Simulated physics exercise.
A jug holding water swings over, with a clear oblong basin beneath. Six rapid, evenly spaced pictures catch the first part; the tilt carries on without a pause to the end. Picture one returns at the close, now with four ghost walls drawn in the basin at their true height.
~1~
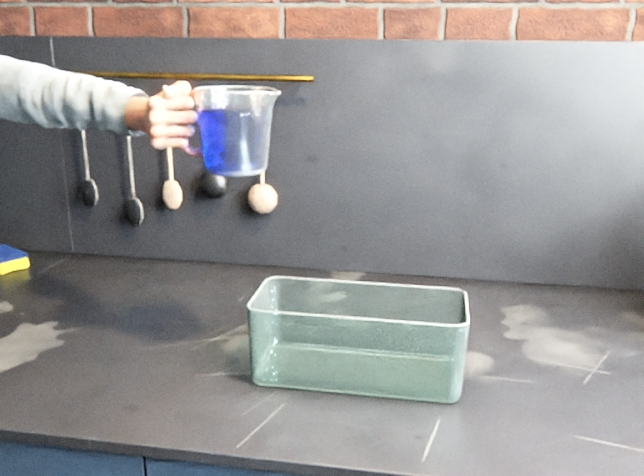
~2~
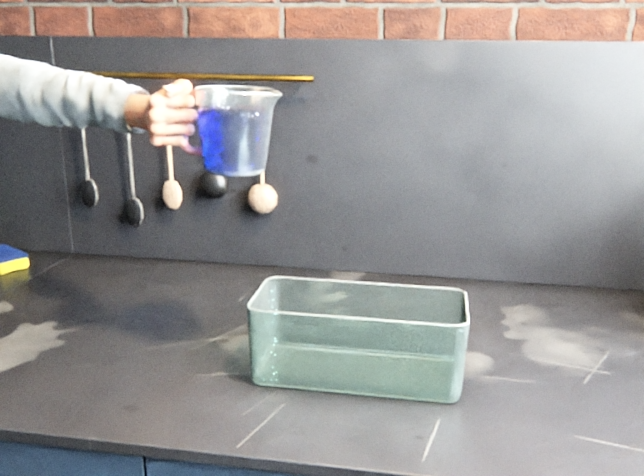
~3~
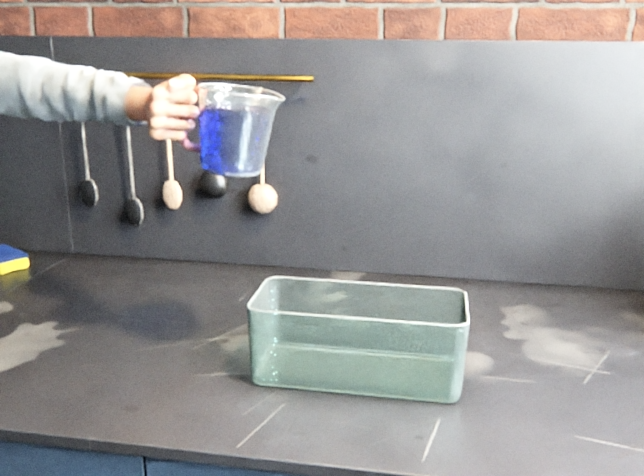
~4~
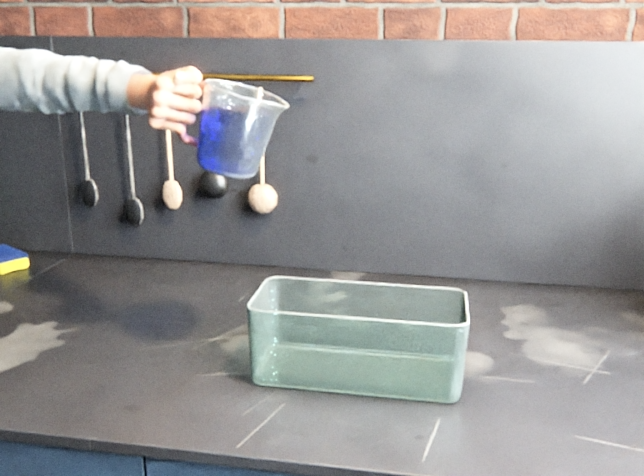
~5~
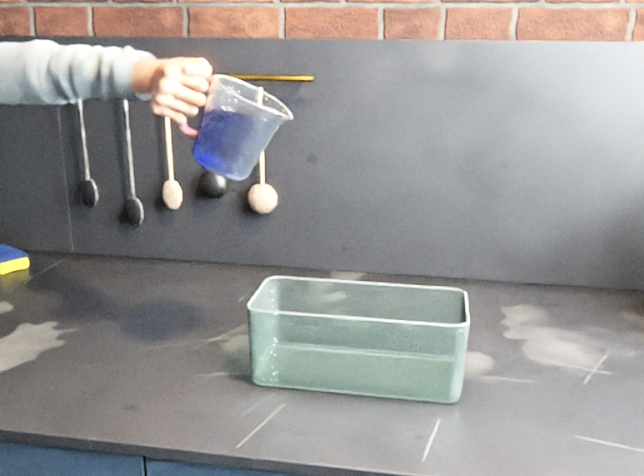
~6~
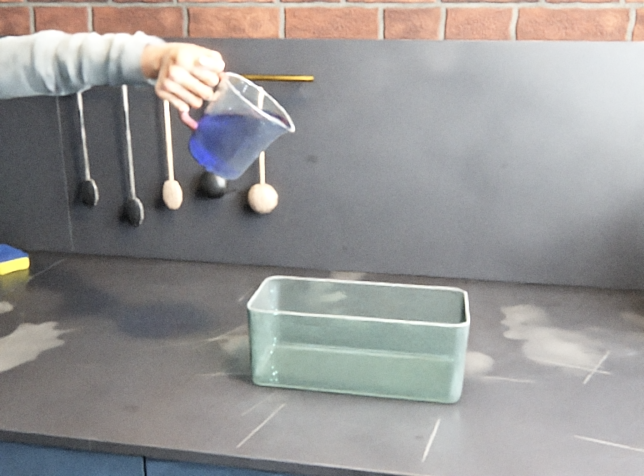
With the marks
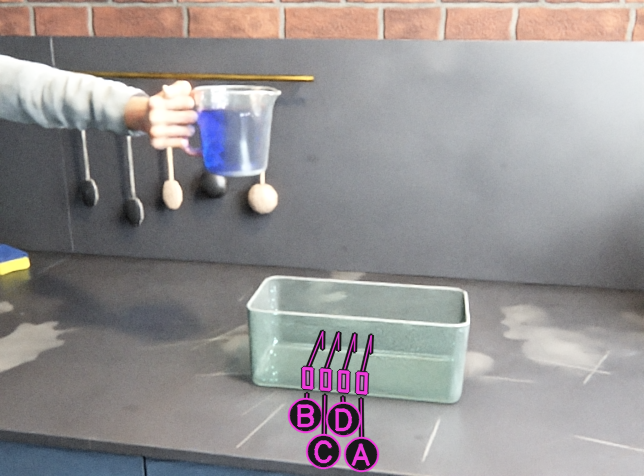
The footage shows a hand at the left holding a clear jug of blue liquid upright above a pale green, see-through oblong basin on a dark counter, then gradually tilting the jug to the right, with no liquid leaving it.
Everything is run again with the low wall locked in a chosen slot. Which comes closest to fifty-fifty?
Use place D.
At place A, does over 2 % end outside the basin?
Yes, it does.
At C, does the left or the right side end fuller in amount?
More ends on the right.
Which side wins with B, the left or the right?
The right one.
On the marked copy, A at (361, 398); B at (306, 393); C at (324, 395); D at (342, 397).
With A, about 74 % ends left of the wall and 14 % right of it; 12 % is lost outside.
With B, about 10 % ends left of the wall and 84 % right of it; 6 % is lost outside.
With C, about 10 % ends left of the wall and 86 % right of it; 5 % is lost outside.
With D, about 49 % ends left of the wall and 49 % right of it; 3 % is lost outside.
